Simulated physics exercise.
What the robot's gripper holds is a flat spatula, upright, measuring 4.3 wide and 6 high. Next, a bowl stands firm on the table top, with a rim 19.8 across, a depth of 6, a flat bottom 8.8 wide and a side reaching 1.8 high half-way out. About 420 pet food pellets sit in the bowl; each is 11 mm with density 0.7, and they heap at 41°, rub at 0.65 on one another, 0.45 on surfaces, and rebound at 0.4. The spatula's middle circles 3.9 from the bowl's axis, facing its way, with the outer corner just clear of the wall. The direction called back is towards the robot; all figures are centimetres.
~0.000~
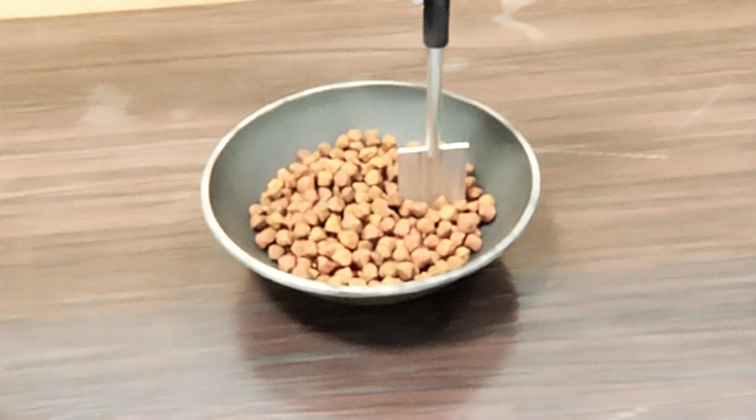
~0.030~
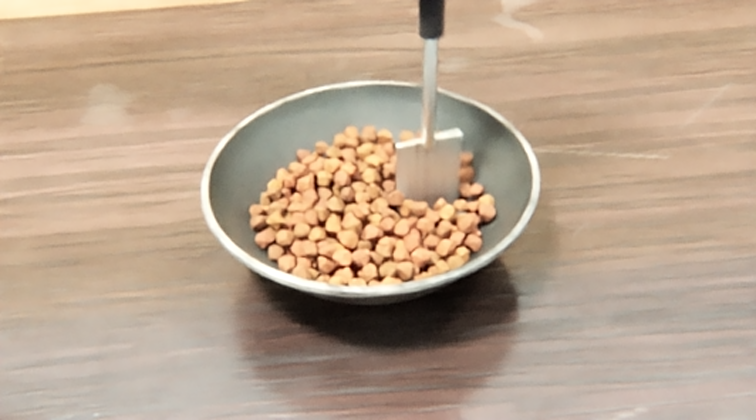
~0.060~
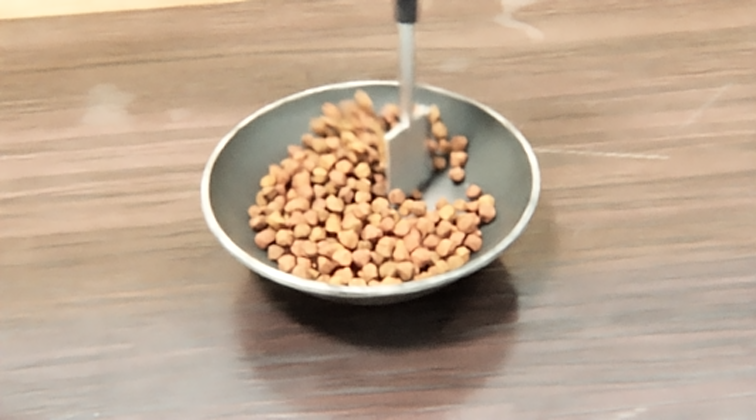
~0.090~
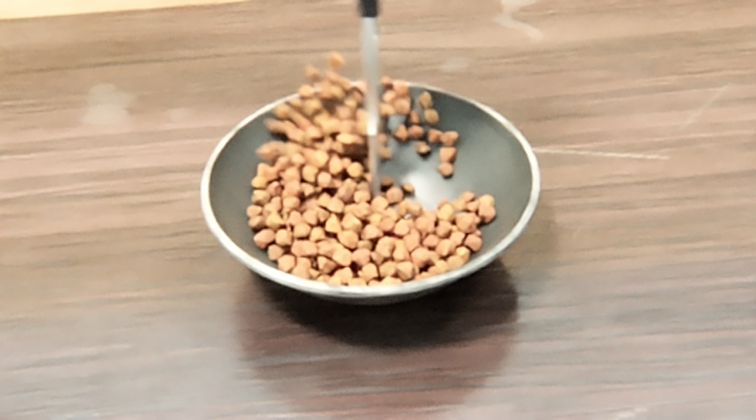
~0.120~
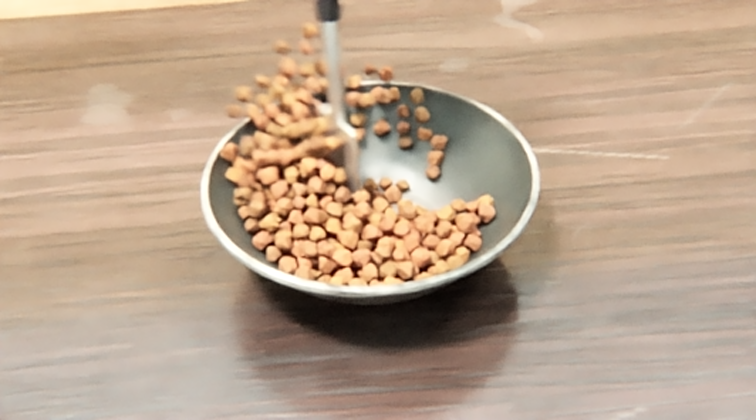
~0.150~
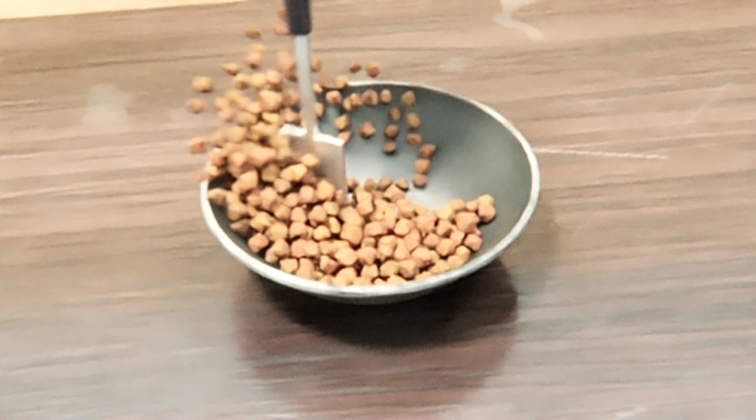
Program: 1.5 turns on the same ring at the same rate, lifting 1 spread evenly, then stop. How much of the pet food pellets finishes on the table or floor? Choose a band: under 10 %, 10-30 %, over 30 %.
Band: Over 30 %.
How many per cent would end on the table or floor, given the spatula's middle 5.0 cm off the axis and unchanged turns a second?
Then some 40 percent.
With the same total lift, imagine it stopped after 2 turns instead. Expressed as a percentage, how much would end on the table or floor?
Roughly 50 percent would end up there.
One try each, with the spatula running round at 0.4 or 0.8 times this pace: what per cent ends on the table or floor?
First try close to 10, second close to 30, in per cent.
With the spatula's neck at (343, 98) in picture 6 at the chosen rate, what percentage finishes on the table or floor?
It works out to roughly 25 percent.
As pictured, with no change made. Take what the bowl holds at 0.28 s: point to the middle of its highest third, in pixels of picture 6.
Around (438, 229).
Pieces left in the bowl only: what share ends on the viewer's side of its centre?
I'd say around 45 per cent.
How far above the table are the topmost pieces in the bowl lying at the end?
6.0 cm or so.
After 0.28 s, 297° round, highest piece 11 above the table; 318 in the bowl, 30 on the table or floor, 76 in flight or on the tool.
After 0.41 s, 83° round, highest piece 10 above the table; 266 in the bowl, 124 on the table or floor, 34 in flight or on the tool.
After 0.67 s, 180° round, highest piece 6 above the table; 246 in the bowl, 178 on the table or floor.
After 1.37 s, 180° round, highest piece 6 above the table; 246 in the bowl, 178 on the table or floor.
At rest, 246 in the bowl, 178 on the table or floor. That is 42 % on the table or floor.
